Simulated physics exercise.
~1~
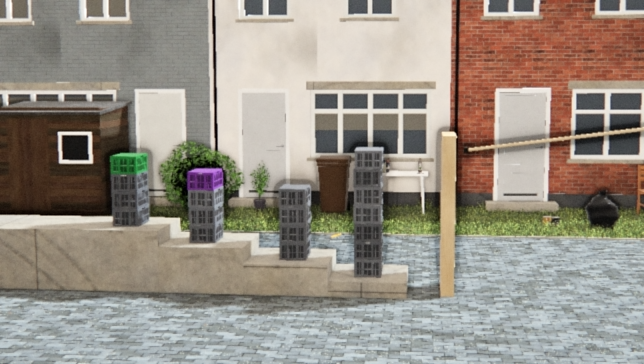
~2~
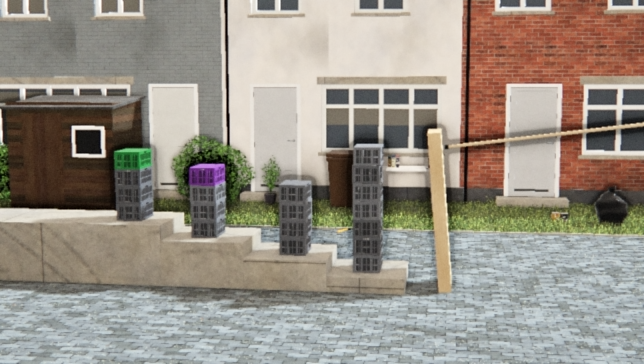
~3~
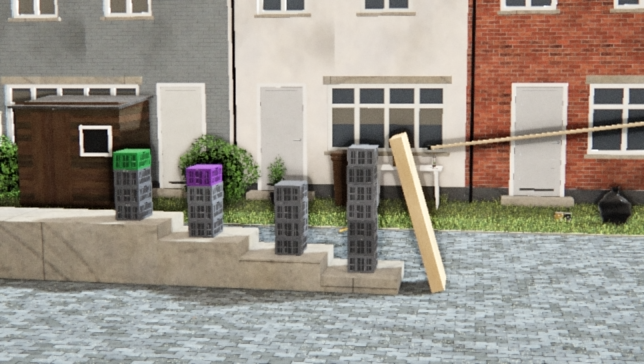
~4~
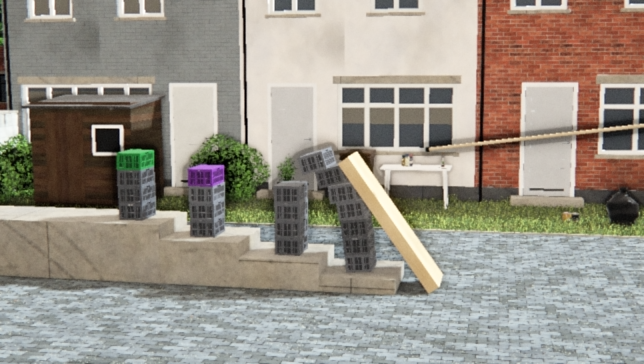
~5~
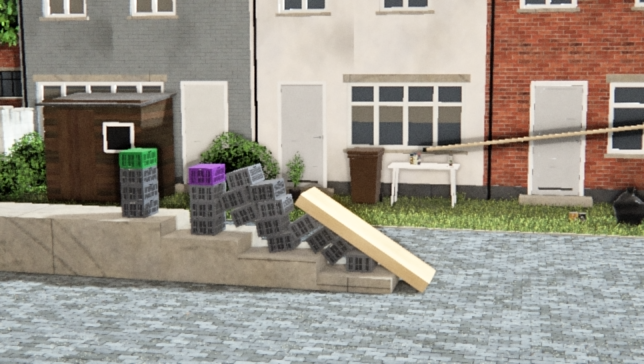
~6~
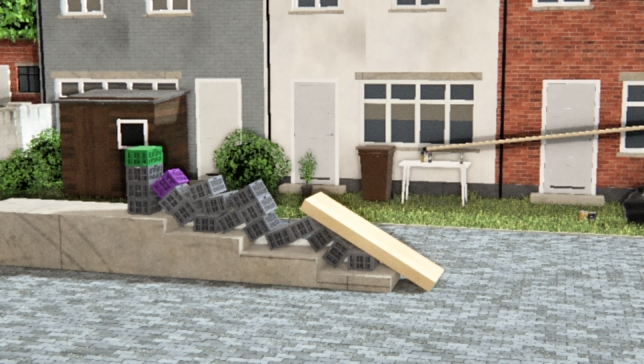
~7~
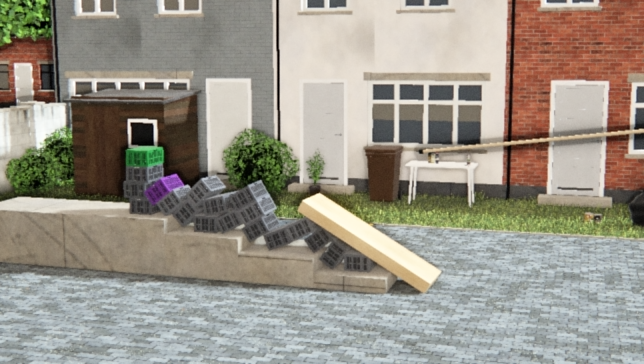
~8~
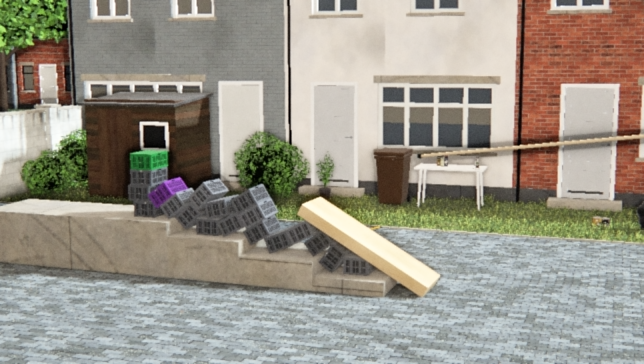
In a yard before some terraced houses, a pale board tipped left into stacks of grey crates on stone steps, toppling them one after another up the steps until the purple crate slumped over, while the green one stayed upright on its stack.
